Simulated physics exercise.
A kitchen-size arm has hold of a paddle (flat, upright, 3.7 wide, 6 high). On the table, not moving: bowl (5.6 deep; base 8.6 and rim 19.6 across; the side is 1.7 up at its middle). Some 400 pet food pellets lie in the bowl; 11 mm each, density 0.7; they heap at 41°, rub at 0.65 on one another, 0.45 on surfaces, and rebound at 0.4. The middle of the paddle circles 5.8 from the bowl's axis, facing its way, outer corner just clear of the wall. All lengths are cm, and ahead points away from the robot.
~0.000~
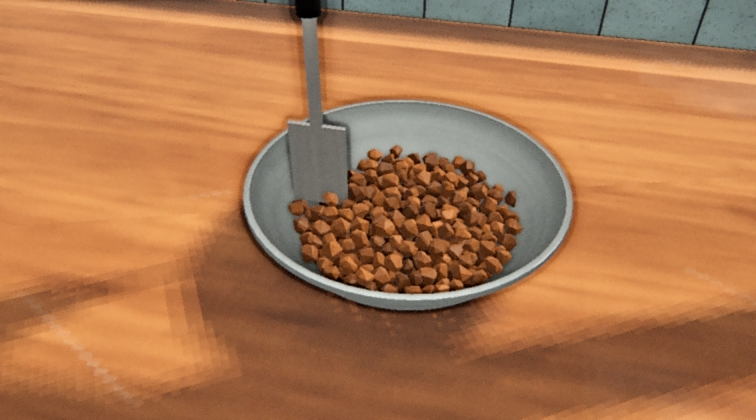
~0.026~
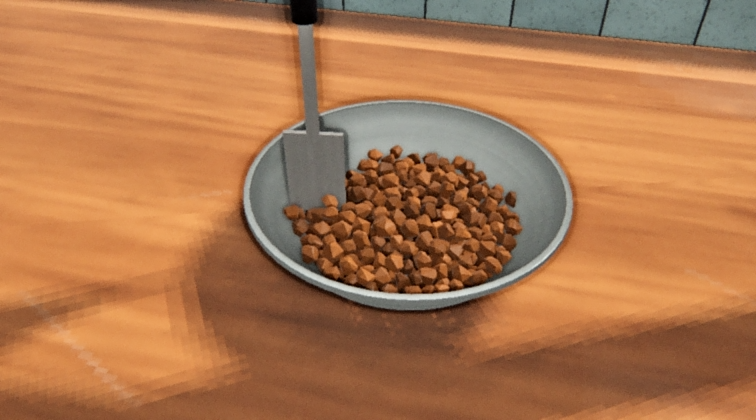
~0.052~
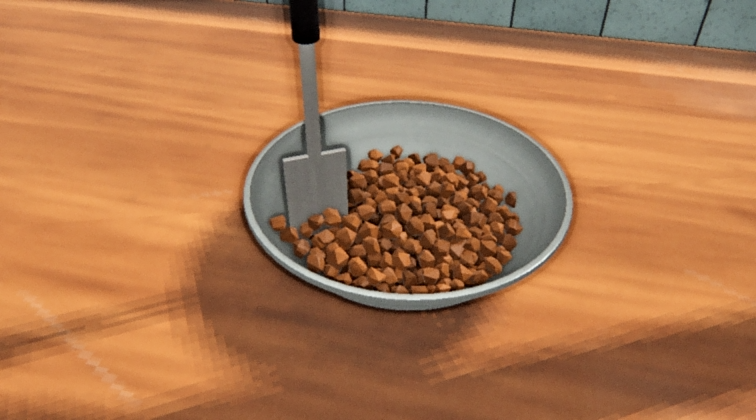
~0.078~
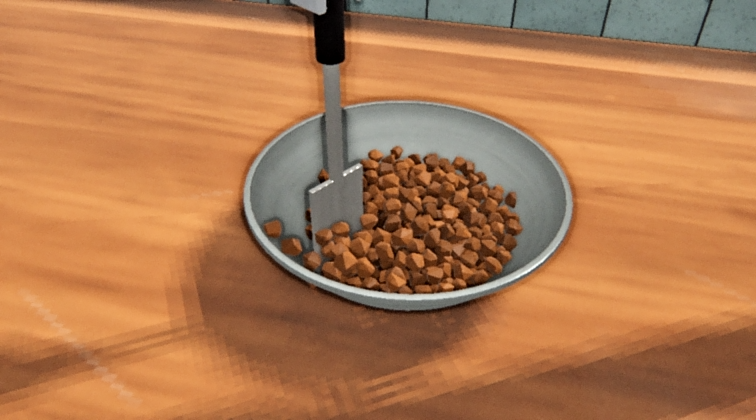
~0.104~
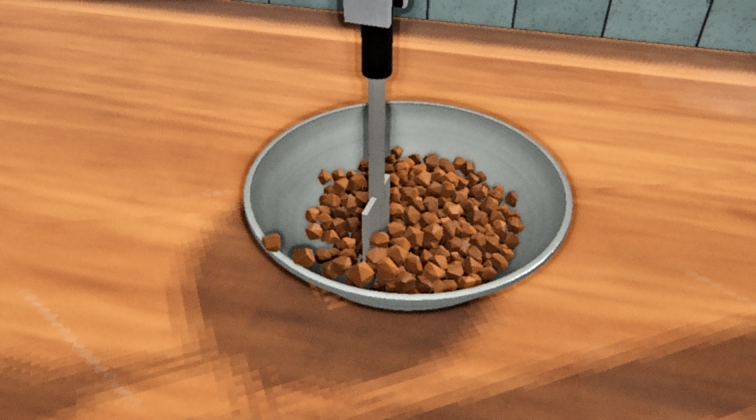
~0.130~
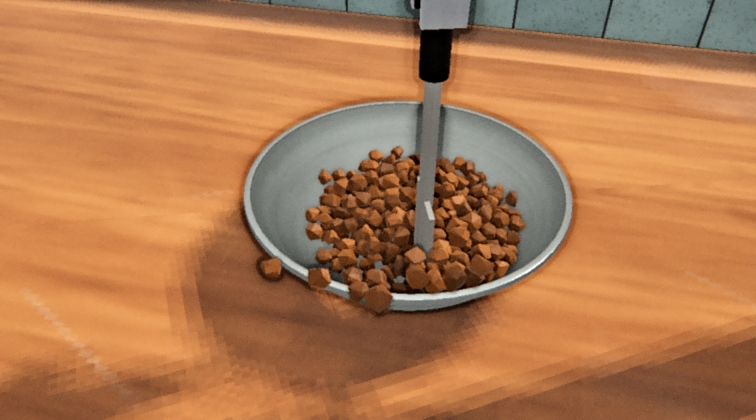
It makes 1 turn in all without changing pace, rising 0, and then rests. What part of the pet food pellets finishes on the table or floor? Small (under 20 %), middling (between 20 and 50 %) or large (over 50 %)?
Answer: Middling; between 20 and 50 % of the pet food pellets finish on the table or floor.
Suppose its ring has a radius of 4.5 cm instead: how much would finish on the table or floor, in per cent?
It would be near 35 per cent.
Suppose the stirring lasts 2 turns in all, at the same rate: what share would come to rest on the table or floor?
It would be near 45 per cent.
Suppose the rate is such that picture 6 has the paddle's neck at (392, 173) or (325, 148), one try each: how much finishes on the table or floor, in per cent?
Some 25 and 10 per cent.
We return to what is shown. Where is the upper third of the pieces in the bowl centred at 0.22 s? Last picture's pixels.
At about (469, 179).
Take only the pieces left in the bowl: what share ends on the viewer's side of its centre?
Some 60 per cent.
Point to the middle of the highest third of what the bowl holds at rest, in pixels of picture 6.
Around (370, 241).
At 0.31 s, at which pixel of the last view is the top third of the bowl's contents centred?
At about (371, 159).
By 0.22 s, 202° round, highest piece 11 above the table; 355 in the bowl, 2 on the table or floor, 39 in flight or on the tool.
By 0.31 s, 294° round, highest piece 10 above the table; 314 in the bowl, 34 on the table or floor, 48 in flight or on the tool.
By 0.56 s, 0° round, highest piece 6 above the table; 277 in the bowl, 119 on the table or floor.
By 1.26 s, 0° round, highest piece 6 above the table; 276 in the bowl, 120 on the table or floor.
Final count, 276 in the bowl, 120 on the table or floor. That is 30 % on the table or floor.
